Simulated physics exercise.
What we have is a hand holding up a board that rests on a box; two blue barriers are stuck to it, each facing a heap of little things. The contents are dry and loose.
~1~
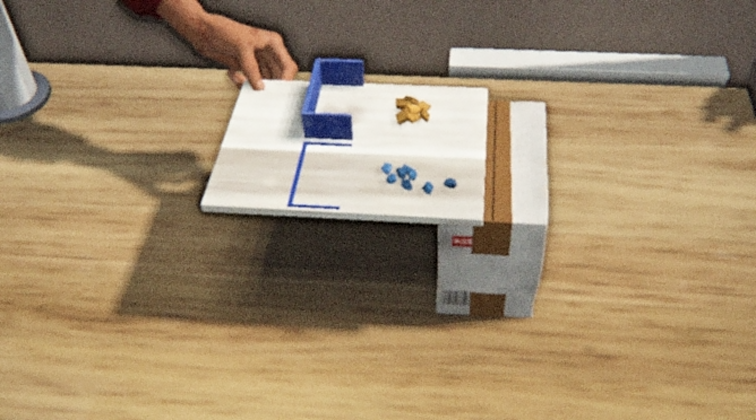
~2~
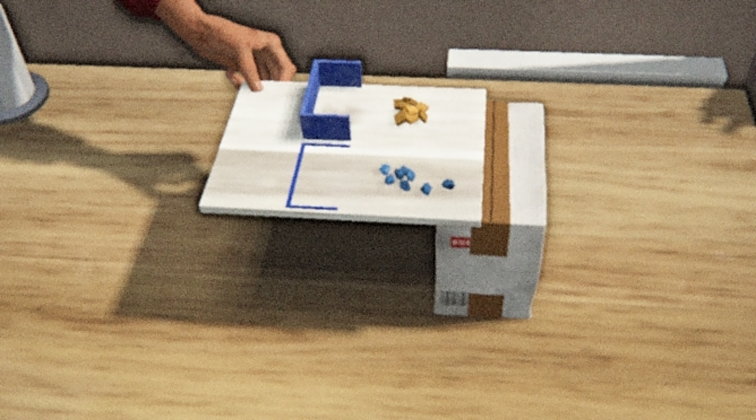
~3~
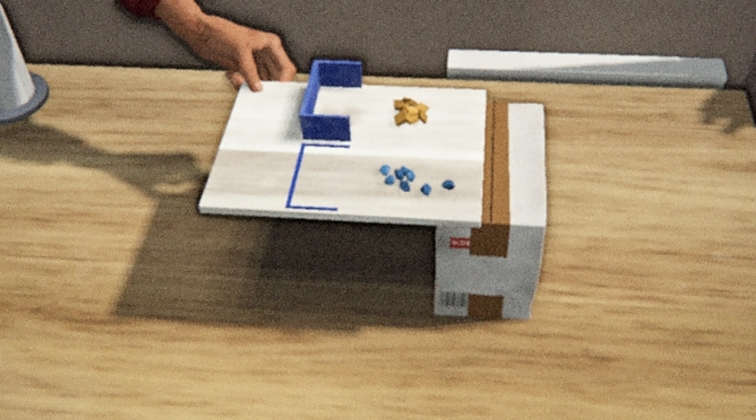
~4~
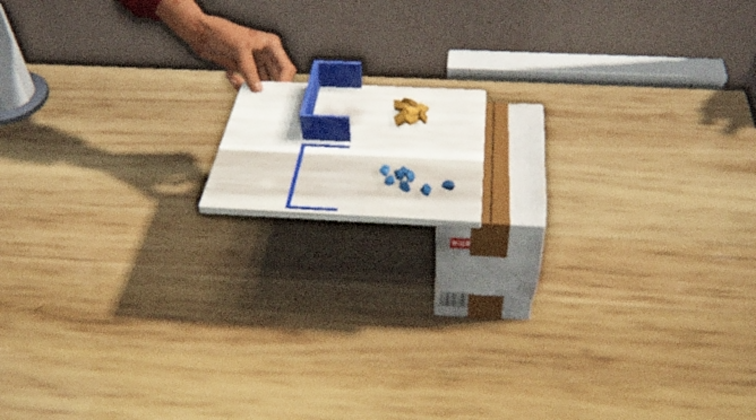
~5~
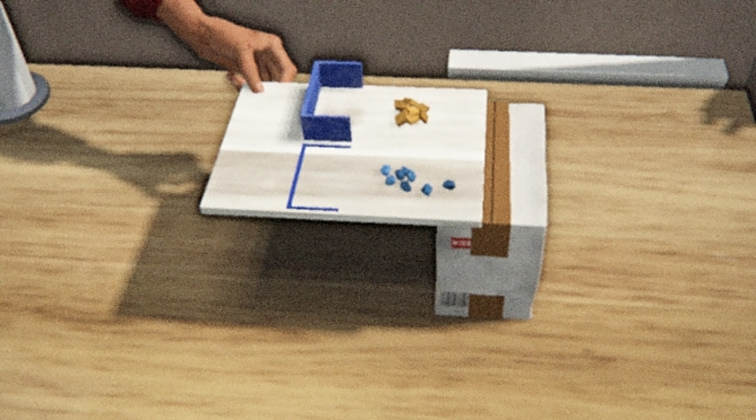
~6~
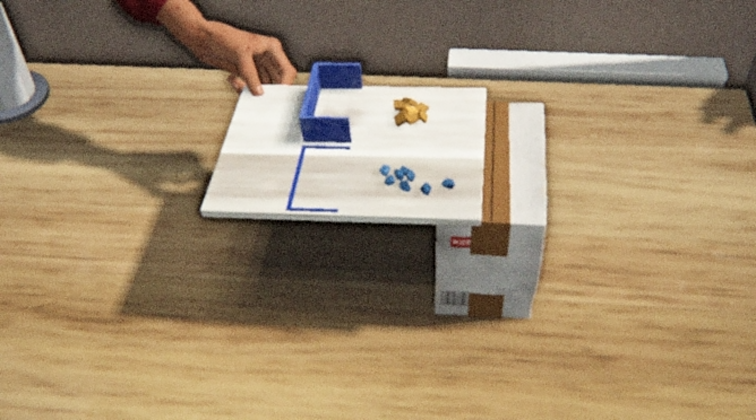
A hand at the upper left holds a white board level, its right side resting on a taped box, with small tan pieces near a raised blue barrier and blue bits near a thin blue outline. The hand then lowers its end very slightly, while both heaps stay still.
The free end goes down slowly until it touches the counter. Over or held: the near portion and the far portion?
The near portion passes the strip; the far portion halts at the strip.
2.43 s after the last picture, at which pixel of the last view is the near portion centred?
Close to (228, 273).
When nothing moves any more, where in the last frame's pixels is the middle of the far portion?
Near (353, 170).
Then, 0.73 s later than the last frame, board sloping at 16°; near portion where it was; far portion where it was.
Then, 1.51 s later than the last frame, board sloping at 32°; near portion has reached its bar; far portion on its way down.
Then, 2.43 s later than the last frame, board resting at 41°; near portion the larger part past its bar; far portion has reached its bar.
When it is over, board resting at 41°; near portion the larger part past its bar; far portion gathered behind its bar.
